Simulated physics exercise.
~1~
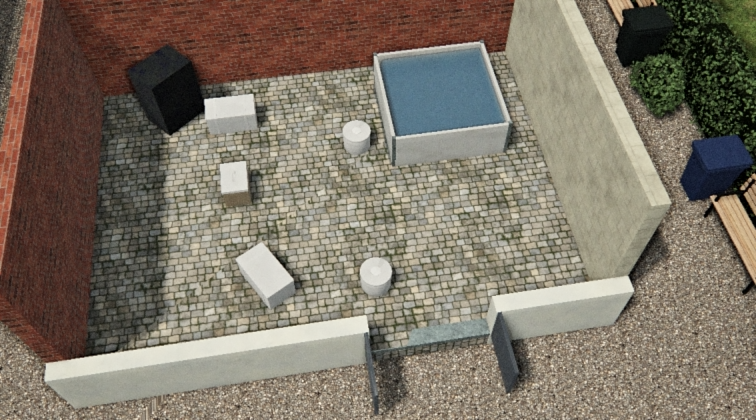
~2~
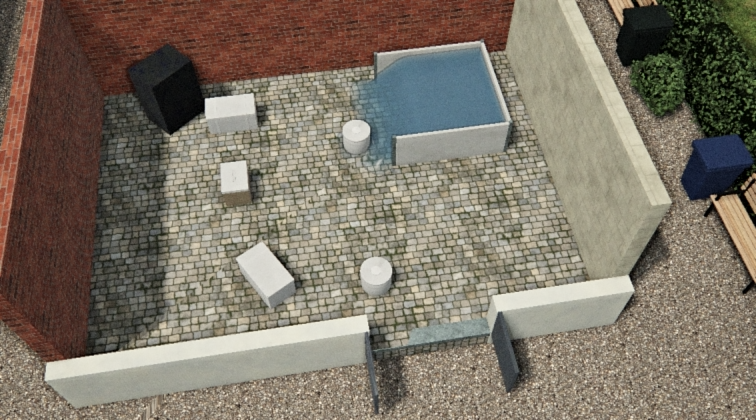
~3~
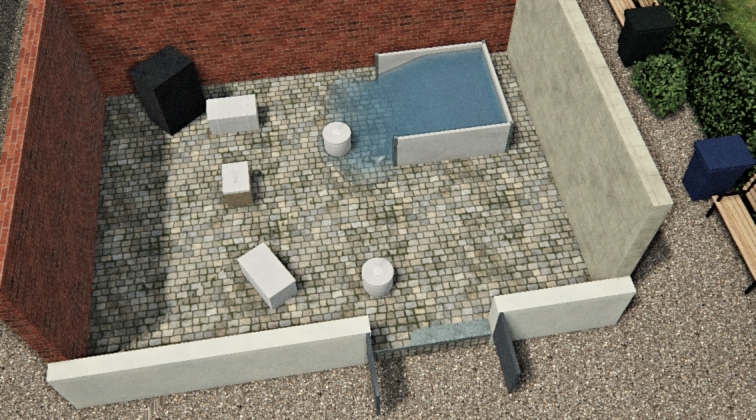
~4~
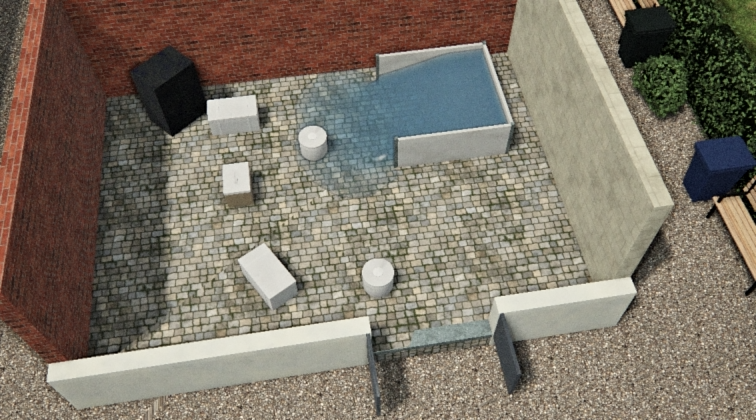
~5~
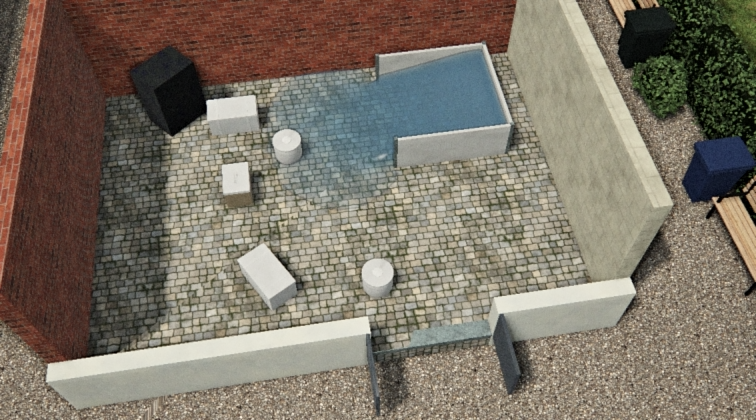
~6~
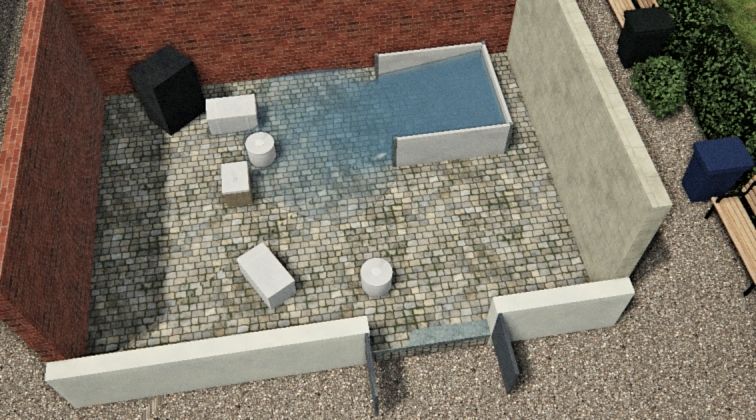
In the video, the left side of a raised water tank in a walled, paved court gives way and water spreads leftward over the paving, carrying a nearby white tub left while the other white objects stay in place.
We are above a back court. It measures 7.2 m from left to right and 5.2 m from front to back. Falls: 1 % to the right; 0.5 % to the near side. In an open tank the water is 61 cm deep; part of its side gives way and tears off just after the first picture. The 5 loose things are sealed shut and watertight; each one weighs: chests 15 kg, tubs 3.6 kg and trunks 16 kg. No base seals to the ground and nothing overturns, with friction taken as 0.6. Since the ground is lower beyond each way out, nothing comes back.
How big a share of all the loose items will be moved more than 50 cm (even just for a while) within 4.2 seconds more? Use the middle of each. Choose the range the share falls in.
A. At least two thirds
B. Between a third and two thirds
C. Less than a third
Option A: At least two thirds.
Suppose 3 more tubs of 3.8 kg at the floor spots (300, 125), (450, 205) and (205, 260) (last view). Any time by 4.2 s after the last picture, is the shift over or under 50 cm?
In the order asked: Above the mark; below the mark; above the mark.
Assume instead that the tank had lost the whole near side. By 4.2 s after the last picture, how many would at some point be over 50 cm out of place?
Then 1.
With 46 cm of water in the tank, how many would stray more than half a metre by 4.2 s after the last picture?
In that case the number is 3.
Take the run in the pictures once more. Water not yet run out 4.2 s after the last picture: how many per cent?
Around 100 per cent of the water is still in there.
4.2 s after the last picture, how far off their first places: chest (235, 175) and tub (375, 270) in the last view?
300 cm, then 0 cm.
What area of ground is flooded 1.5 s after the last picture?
Close to 22 m2, I'd say.
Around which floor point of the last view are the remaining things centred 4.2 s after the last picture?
I'd say about (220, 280) in the last view.
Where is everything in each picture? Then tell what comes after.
In the first frame, a tub at (356, 131) rests on the ground; a trunk at (229, 107) rests on the ground; water covers 3.3 m2; 0 of 5 have shifted.
In the second frame, a tub at (356, 130), on the bottom; a trunk at (230, 106), on the bottom; water covers 4.2 m2; 0 of 5 have shifted.
In the third frame, a tub at (337, 133) rests on the ground, 35 cm from its start; a trunk at (231, 107) rests on the ground; water covers 5.4 m2; 1 of 5 have shifted.
In the fourth frame, a tub at (312, 137) rests on the ground, 75 cm from its start; a trunk at (232, 108), on the bottom; 6.9 m2 under water; 1 of 5 have shifted.
In the fifth frame, a tub at (286, 140), on the bottom, 116 cm from its start; a trunk at (231, 108), on the bottom; 8.4 m2 under water; 1 of 5 have shifted.
In the sixth frame, a tub at (260, 143) rests on the ground, 158 cm from its start; a trunk at (230, 107), on the bottom; water covers 9.8 m2; 1 of 5 have shifted.
Then, 0.4 s after the last picture 1 of 5 are over 50 cm from their spots; 0 afloat.
Then, 1.5 s after the last picture 3 of 5 are over 50 cm from their spots; 2 afloat.
Then, 2.8 s after the last picture 4 of 5 are over 50 cm from their spots; 3 afloat.
Then, 4.2 s after the last picture 4 of 5 are over 50 cm from their spots, and 4 have been at some point; 4 afloat.
